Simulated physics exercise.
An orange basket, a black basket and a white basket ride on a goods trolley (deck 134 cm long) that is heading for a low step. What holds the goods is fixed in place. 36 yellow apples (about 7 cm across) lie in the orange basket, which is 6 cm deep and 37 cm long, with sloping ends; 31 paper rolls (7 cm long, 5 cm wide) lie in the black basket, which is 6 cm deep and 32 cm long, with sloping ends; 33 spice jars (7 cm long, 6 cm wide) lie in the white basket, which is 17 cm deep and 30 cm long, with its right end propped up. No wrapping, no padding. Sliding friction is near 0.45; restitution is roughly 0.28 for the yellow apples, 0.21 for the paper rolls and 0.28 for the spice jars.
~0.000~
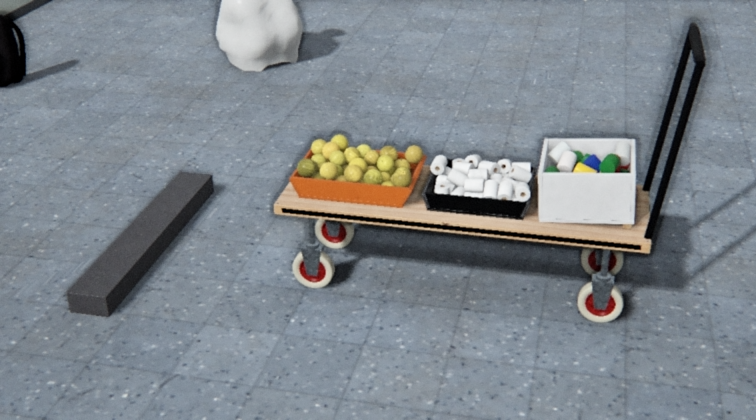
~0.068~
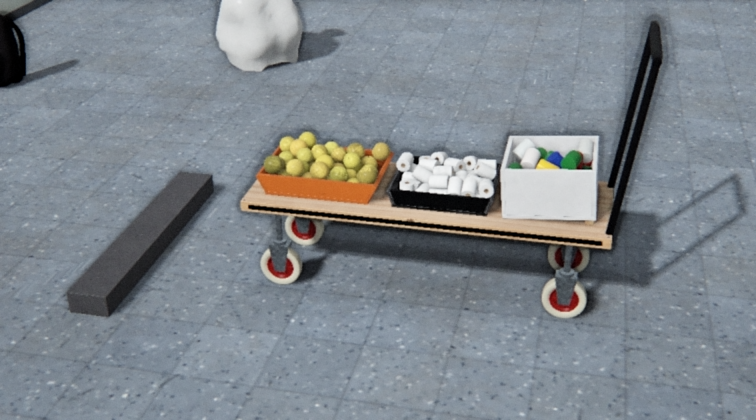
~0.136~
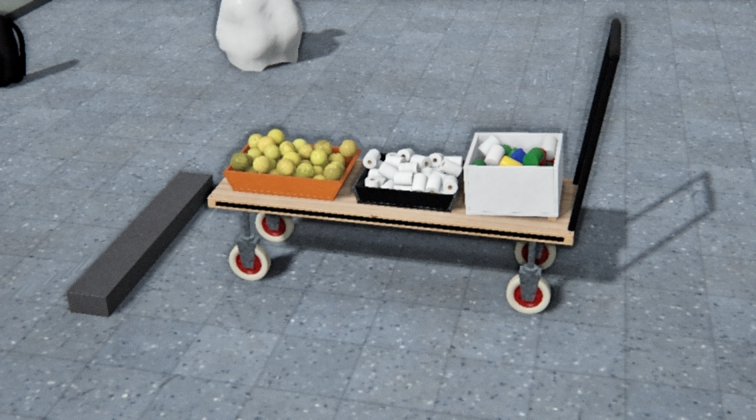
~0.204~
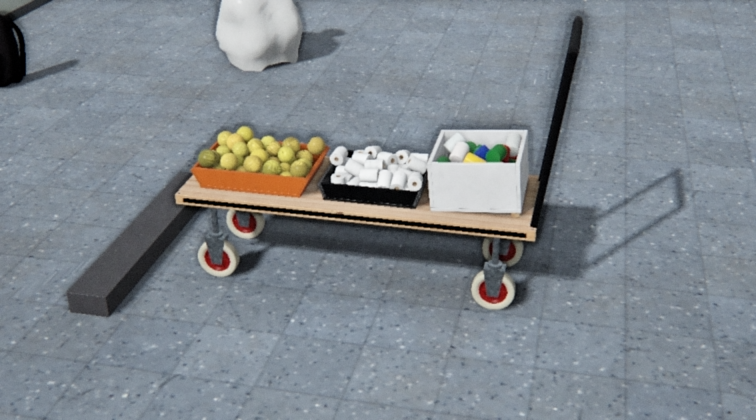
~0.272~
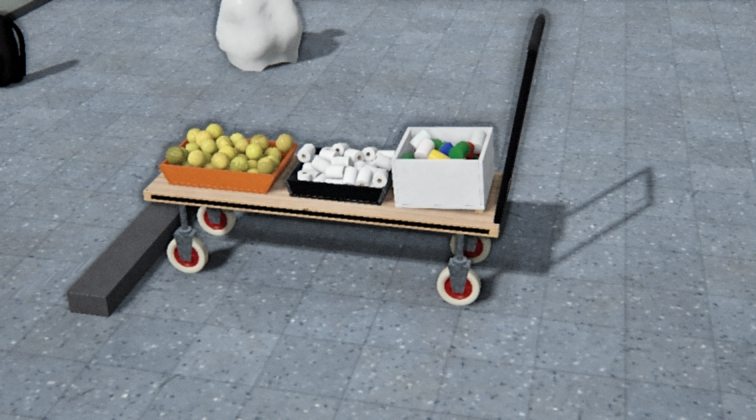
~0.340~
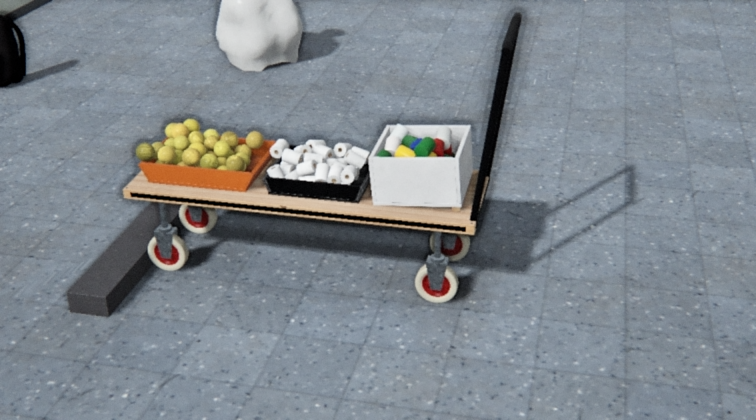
A trolley carrying orange, black and white baskets rolls left to a dark low step.
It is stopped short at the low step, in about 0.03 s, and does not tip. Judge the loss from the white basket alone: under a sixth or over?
Under a sixth of the spice jars leave the white basket.
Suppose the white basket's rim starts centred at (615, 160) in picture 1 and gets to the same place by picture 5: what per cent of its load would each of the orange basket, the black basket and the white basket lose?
In that case orange basket 40, black basket 20, white basket 10 per cent.
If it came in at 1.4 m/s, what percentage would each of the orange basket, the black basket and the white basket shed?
Then orange basket 10, black basket 10, white basket 0 per cent.
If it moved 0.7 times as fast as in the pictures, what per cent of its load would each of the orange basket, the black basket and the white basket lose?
In that case orange basket 10, black basket 10, white basket 0 per cent.
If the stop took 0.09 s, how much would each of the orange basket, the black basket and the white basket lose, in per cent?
In that case orange basket 20, black basket 10, white basket 0 per cent.
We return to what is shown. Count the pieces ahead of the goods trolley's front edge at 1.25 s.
Some 8 pieces.
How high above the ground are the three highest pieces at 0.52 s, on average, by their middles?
Roughly 58 cm.
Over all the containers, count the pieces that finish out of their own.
About 16.
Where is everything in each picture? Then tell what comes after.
In the first picture (we follow the rim corner now nearest the camera), white basket at (631, 174); black basket at (527, 203); 60 cm still to roll; nothing out yet.
White basket at (592, 171); black basket at (490, 199); 47 cm still to roll, in the second picture.
White basket at (554, 167); black basket at (454, 196); 34 cm still to roll, in the third picture.
White basket at (516, 164); black basket at (418, 192); 21 cm still to roll, in the fourth picture.
White basket at (479, 161); black basket at (383, 189); 8 cm still to roll, in the fifth picture.
White basket at (455, 158); black basket at (361, 186); stopped; nothing out yet, in the sixth picture.
After 0.40 s, 2 of 36 out of the orange basket, 1 of 31 out of the black basket and 0 of 33 out of the white basket.
After 0.52 s, 8 of 36 out of the orange basket, 4 of 31 out of the black basket and 1 of 33 out of the white basket.
After 0.75 s, 9 of 36 out of the orange basket, 5 of 31 out of the black basket and 1 of 33 out of the white basket.
Outcome (at 1.25 s), 10 of 36 out of the orange basket, 5 of 31 out of the black basket and 1 of 33 out of the white basket. Asked share, 1 of 33, 3 per cent.
